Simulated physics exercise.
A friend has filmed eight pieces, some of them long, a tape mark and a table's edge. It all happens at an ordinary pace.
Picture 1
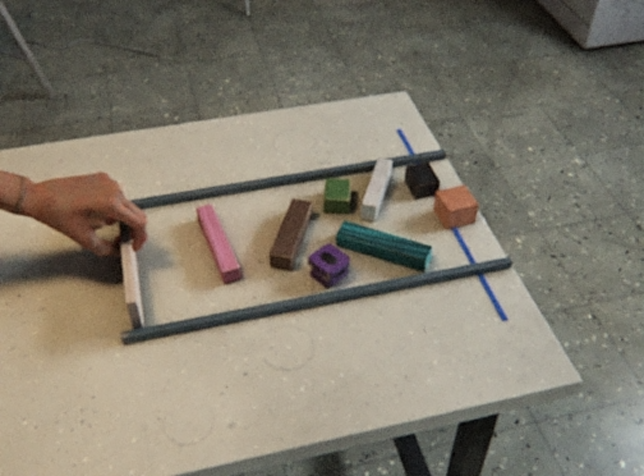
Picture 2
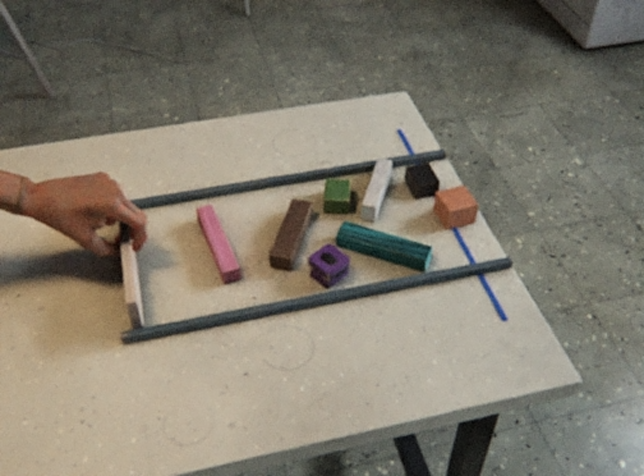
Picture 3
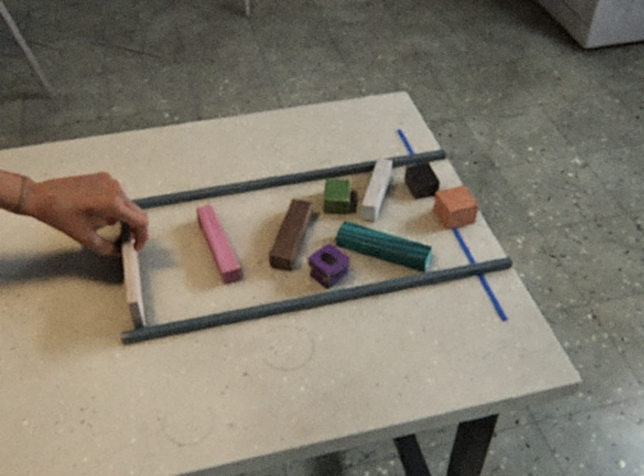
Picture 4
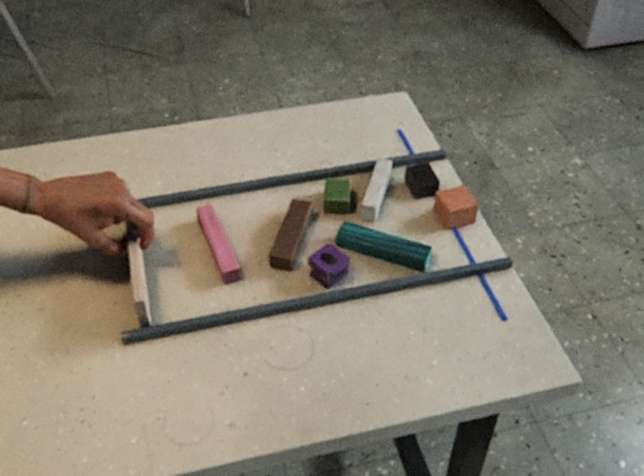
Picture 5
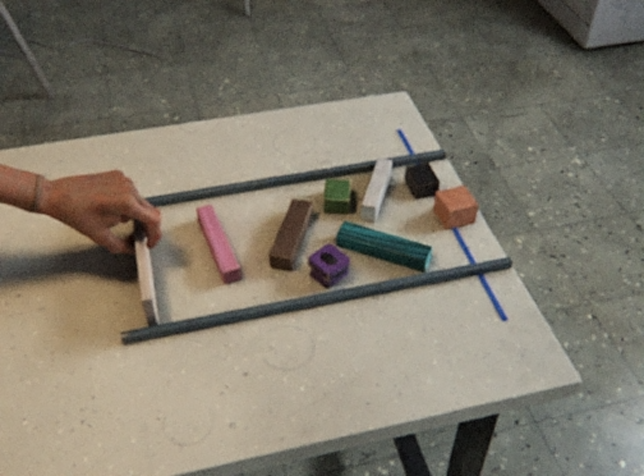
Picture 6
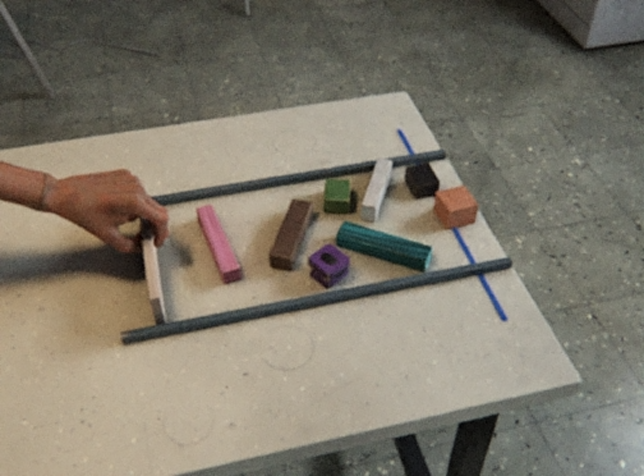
A hand slid an upright board slowly a short way to the right between two dark rails on a table, toward a pink bar, while the scattered colourful blocks and sticks all stayed still.
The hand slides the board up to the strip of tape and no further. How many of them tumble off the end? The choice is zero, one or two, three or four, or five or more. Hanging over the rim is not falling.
The number that fall off is five or more.
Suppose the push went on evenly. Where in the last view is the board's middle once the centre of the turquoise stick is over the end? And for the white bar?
For the turquoise stick at (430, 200), for the white bar at (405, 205).
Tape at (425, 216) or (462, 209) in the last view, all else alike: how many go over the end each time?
The counts: 3 and 6.
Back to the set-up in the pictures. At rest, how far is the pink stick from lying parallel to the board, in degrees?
About 0°.
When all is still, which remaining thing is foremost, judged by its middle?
It is the brown bar.
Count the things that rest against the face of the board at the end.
It touches 2.
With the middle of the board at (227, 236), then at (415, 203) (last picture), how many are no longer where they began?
At the one place 1, at the other 8.
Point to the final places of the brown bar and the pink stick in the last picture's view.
First (471, 200), then (451, 202).
Soon after, none off yet; orange block at rest near (455, 207); black block at rest near (422, 181); white bar at rest near (377, 189).
At rest, the number that fall off is five or more; fallen, green block, turquoise stick, white bar, black block and orange block.
